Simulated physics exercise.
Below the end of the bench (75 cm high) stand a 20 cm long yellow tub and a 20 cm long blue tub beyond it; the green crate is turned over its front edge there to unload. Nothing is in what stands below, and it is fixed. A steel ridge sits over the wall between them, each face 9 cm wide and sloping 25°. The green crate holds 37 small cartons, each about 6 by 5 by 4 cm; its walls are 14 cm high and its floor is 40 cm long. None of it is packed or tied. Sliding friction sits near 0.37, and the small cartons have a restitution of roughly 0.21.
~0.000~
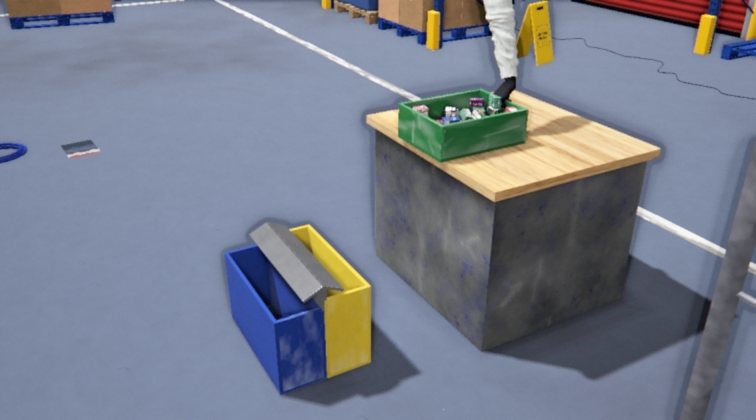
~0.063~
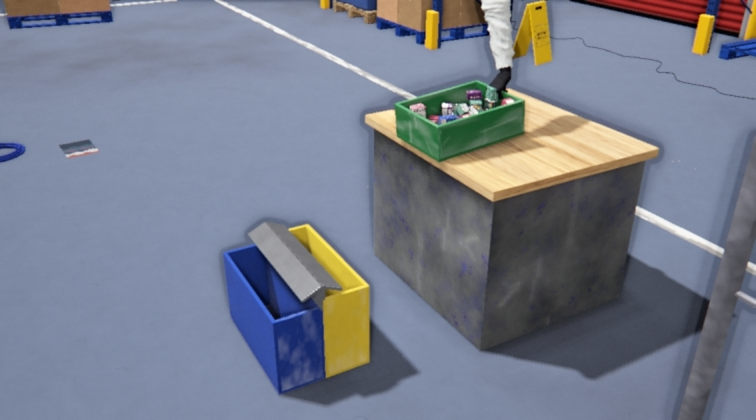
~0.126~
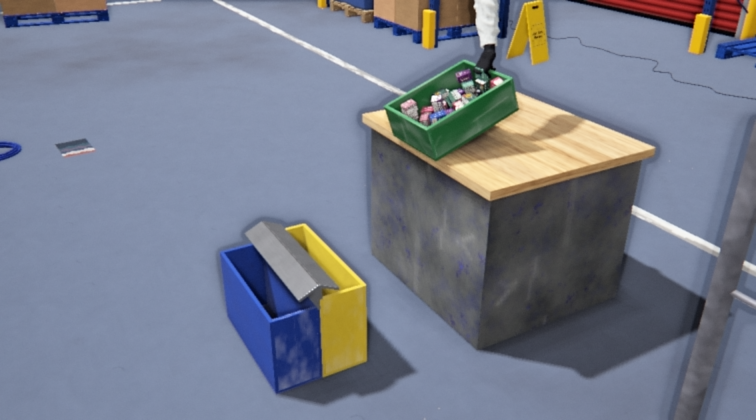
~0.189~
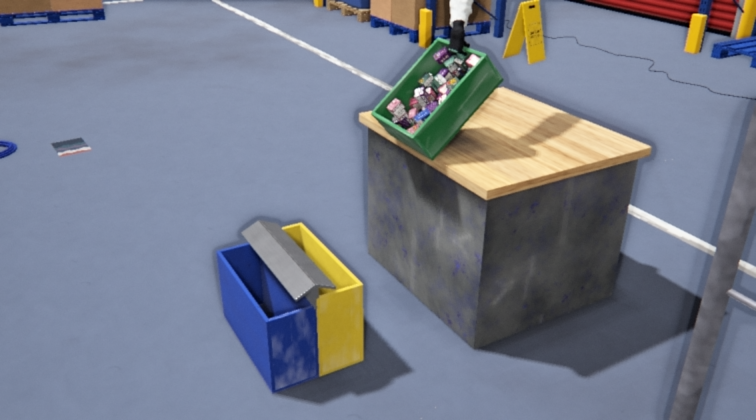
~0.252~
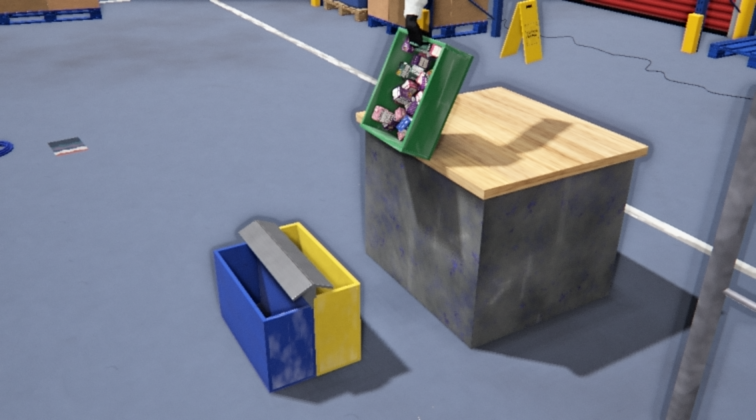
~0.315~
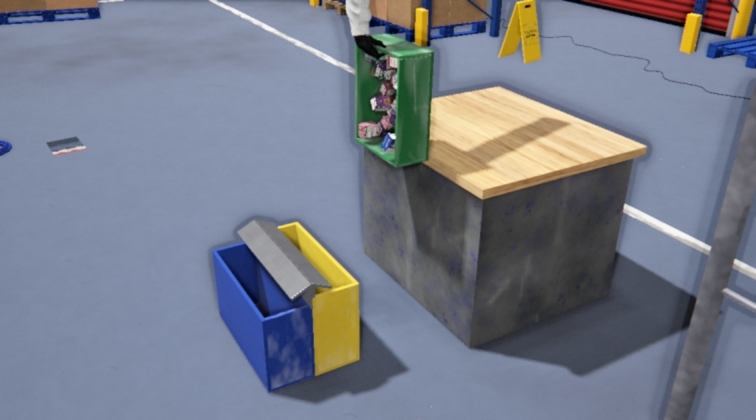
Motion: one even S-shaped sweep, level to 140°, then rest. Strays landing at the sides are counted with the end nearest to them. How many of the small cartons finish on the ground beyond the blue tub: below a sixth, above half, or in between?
The small cartons that land on the ground beyond the blue tub make up a sixth up to a half of the lot.
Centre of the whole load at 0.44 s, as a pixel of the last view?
Centre: Approx. (346, 128).
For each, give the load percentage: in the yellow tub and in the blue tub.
Shares: Approx. 25 % and 15 %.
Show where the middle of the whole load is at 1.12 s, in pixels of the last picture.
Near (281, 337).
After 0.44 s, tilt 129°; 25 still in the green crate and 12 in the air.
After 0.60 s, tilt 140°; 2 in the yellow tub, 1 on the ground short of the yellow tub and 34 in the air.
After 0.83 s, tilt 140°; 8 in the yellow tub, 5 in the blue tub, 9 on the ground short of the yellow tub, 5 on the ground beyond the blue tub and 10 in the air.
When it is over (at 1.12 s), 9 in the yellow tub, 5 in the blue tub, 9 on the ground short of the yellow tub and 14 on the ground beyond the blue tub. Asked share, 14 of 37, 38 per cent.
